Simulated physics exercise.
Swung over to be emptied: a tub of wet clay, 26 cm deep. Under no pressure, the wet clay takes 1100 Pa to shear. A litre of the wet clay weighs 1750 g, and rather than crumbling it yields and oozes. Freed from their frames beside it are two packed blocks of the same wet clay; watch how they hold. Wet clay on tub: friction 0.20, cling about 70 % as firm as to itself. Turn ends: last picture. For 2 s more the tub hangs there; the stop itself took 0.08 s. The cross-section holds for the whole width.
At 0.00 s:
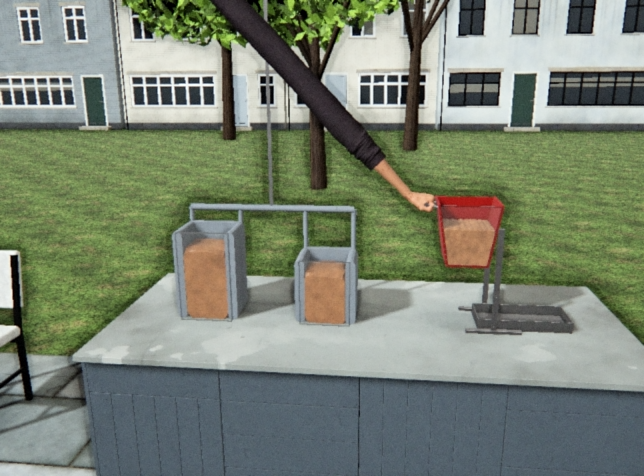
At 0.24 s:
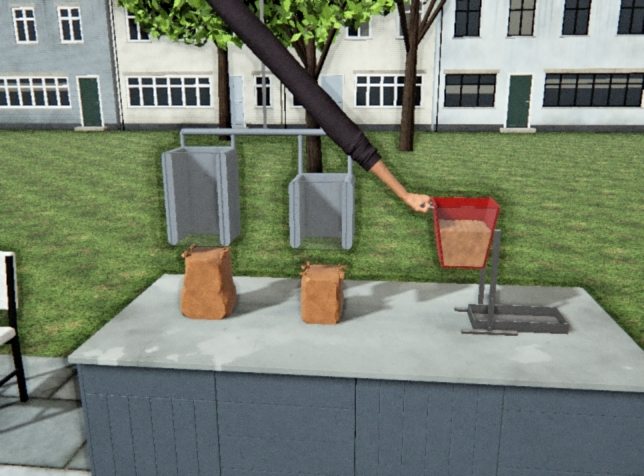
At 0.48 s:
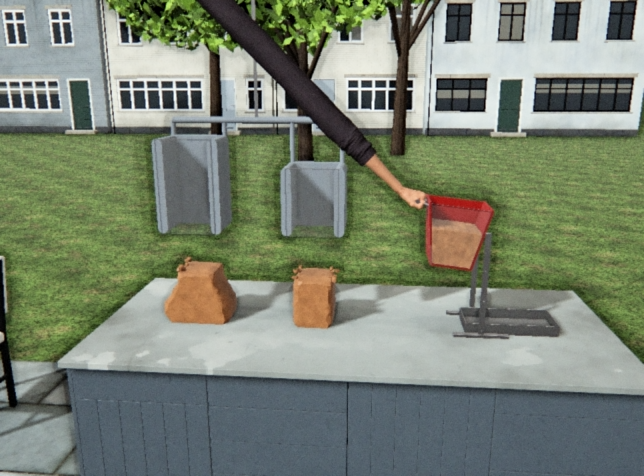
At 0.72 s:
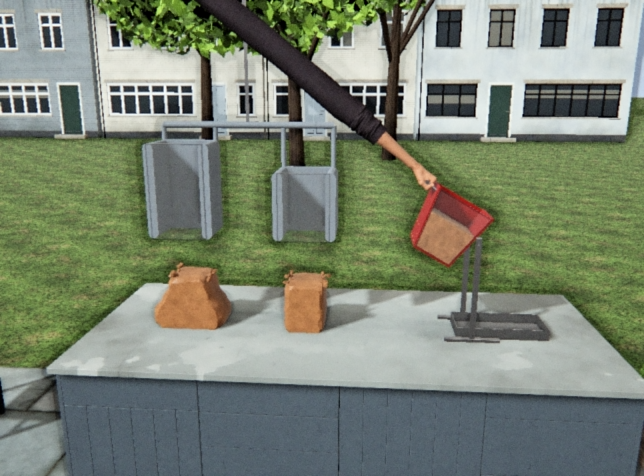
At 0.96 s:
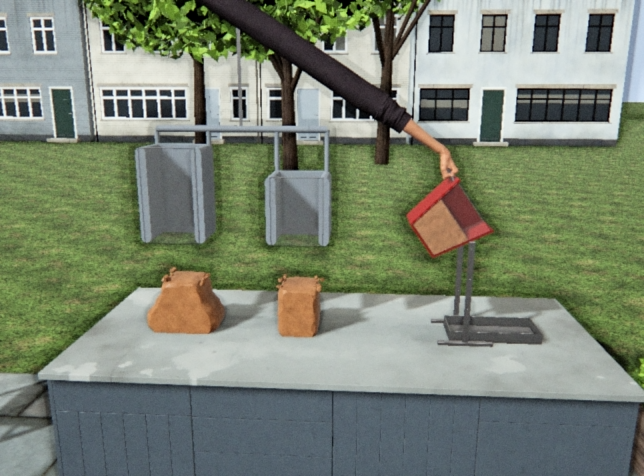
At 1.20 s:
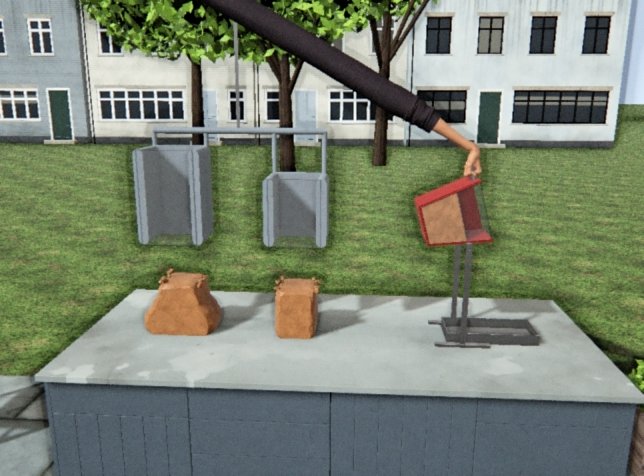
An arm gripped a red tub of brown clay as two grey casings rose off two clay blocks and the left block slumped; then the hand swung the tub over onto its side.
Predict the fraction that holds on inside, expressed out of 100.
Around 100 out of 100.
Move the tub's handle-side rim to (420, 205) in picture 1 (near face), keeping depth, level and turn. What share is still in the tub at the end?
Around 100 percent would still be in the tub at the end.
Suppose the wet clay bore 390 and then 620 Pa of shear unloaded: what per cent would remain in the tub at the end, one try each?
About 100 % first, about 100 % second.
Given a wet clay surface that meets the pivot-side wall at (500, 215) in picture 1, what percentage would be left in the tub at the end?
It would be near 100 %.
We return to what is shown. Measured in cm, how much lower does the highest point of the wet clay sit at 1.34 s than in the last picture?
About 0 cm.
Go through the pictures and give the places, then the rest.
Handle-side rim at (441, 205), tilt 0 degrees; crest of the wet clay at (452, 230); block heights 34 cm, 24 cm (left to right), in the first picture.
Handle-side rim at (437, 206), tilt 0 degrees; crest of the wet clay at (448, 230); block heights 31 cm, 24 cm (left to right), in the second picture.
Handle-side rim at (432, 203), tilt 7 degrees; crest of the wet clay at (436, 228); block heights 26 cm, 24 cm (left to right), in the third picture.
Handle-side rim at (441, 189), tilt 30 degrees; crest of the wet clay at (433, 214); block heights 25 cm, 24 cm (left to right), in the fourth picture.
Handle-side rim at (460, 182), tilt 55 degrees; crest of the wet clay at (440, 201); block heights 25 cm, 24 cm (left to right), in the fifth picture.
Handle-side rim at (481, 183), tilt 75 degrees; crest of the wet clay at (457, 195); block heights 25 cm, 24 cm (left to right), in the sixth picture.
After 1.34 s, the tub is at 75 degrees and holds 100 %.
After 1.51 s, the tub is at 75 degrees and holds 100 %.
After 1.68 s, the tub is at 75 degrees and holds 100 %.
After 1.85 s, the tub is at 75 degrees and holds 100 %.
After 3.20 s, the tub is at 75 degrees and holds 100 %.
